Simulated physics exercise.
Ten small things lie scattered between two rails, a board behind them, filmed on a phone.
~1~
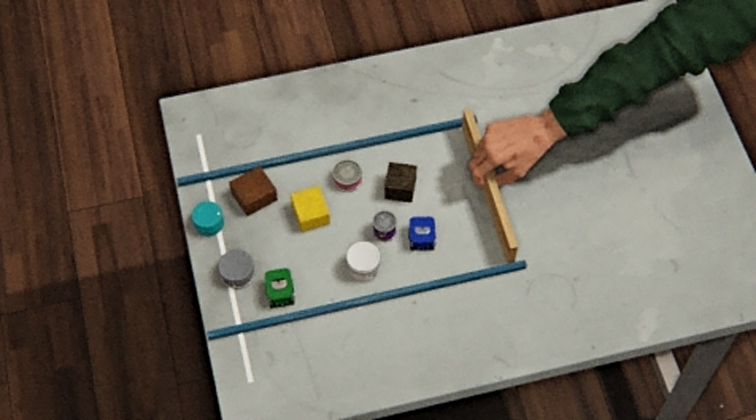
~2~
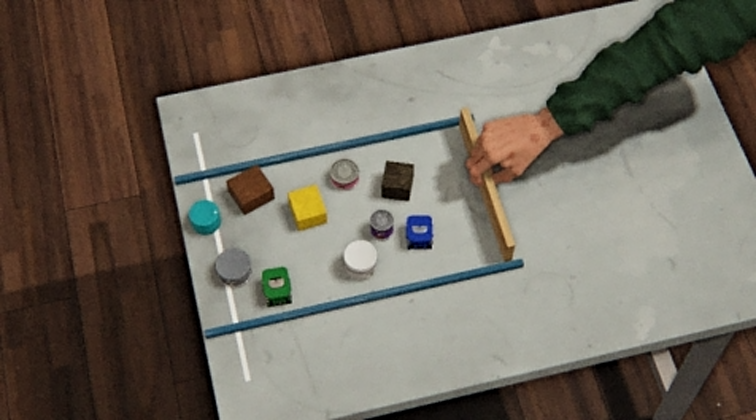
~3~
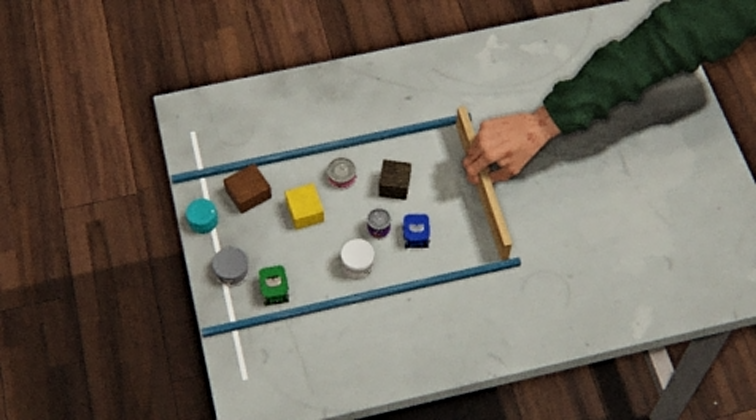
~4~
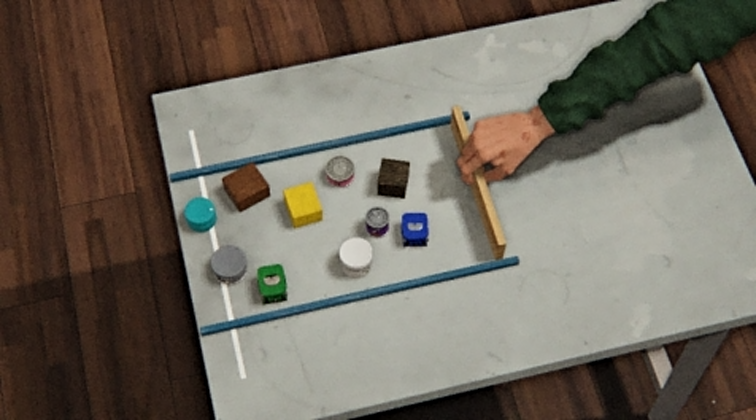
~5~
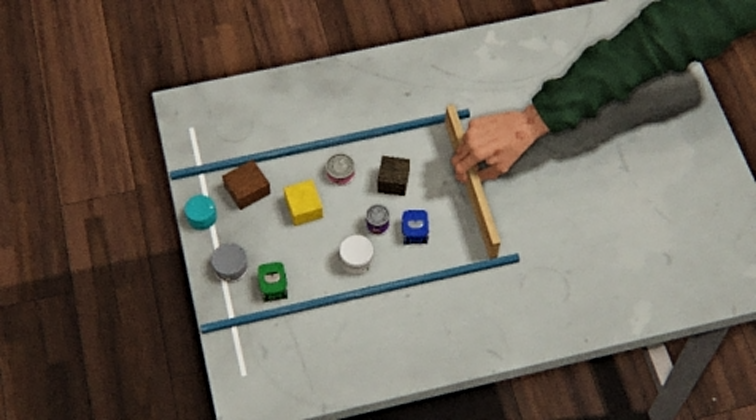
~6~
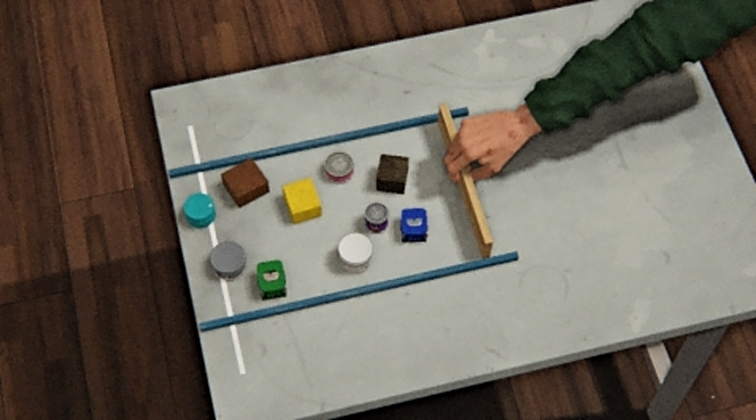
A wooden board, held by a hand, slides slightly left between two blue rails toward scattered objects.
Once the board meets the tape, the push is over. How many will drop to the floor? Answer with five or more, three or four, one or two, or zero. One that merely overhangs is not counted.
The count that falls is five or more.
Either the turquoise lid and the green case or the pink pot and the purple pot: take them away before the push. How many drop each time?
3, then 4.
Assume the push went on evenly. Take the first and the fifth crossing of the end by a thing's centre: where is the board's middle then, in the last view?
At (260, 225) for the first, at (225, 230) for the fifth.
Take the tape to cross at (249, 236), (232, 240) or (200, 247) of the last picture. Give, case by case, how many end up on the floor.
In order, 1, 1 and 5.
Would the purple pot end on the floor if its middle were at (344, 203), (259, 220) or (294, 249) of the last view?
The purple pot is kept; falls; falls.
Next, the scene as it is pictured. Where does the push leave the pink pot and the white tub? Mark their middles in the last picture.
The first ends close to (191, 198), the second close to (210, 298).
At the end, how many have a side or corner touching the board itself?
At rest, 5 are in contact.
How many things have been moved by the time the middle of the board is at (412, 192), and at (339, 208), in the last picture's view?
The count is 2 at the first point and 6 at the second.
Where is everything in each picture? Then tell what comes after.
In the first picture, turquoise lid (208, 219); grey tin (237, 269); brown block (254, 191); board (489, 185); tape (223, 252).
In the second picture, grey tin (234, 268); yellow block (308, 208).
In the third picture, brown block (248, 189); black block (395, 180).
In the fourth picture, turquoise lid (200, 215); board (477, 182).
In the fifth picture, grey tin (230, 263); blue case (415, 228).
In the sixth picture, turquoise lid (200, 211); grey tin (229, 261); brown block (245, 183); board (465, 180); tape (215, 244).
Soon after, none off yet; turquoise lid at rest near (200, 211); grey tin at rest near (229, 261); brown block at rest near (245, 183).
After that, none off yet; turquoise lid at rest near (200, 211); grey tin at rest near (229, 261); brown block moving near (240, 183).
In the end, the number that fall off is five or more; gone, yellow block, green case, brown block, grey tin and turquoise lid.
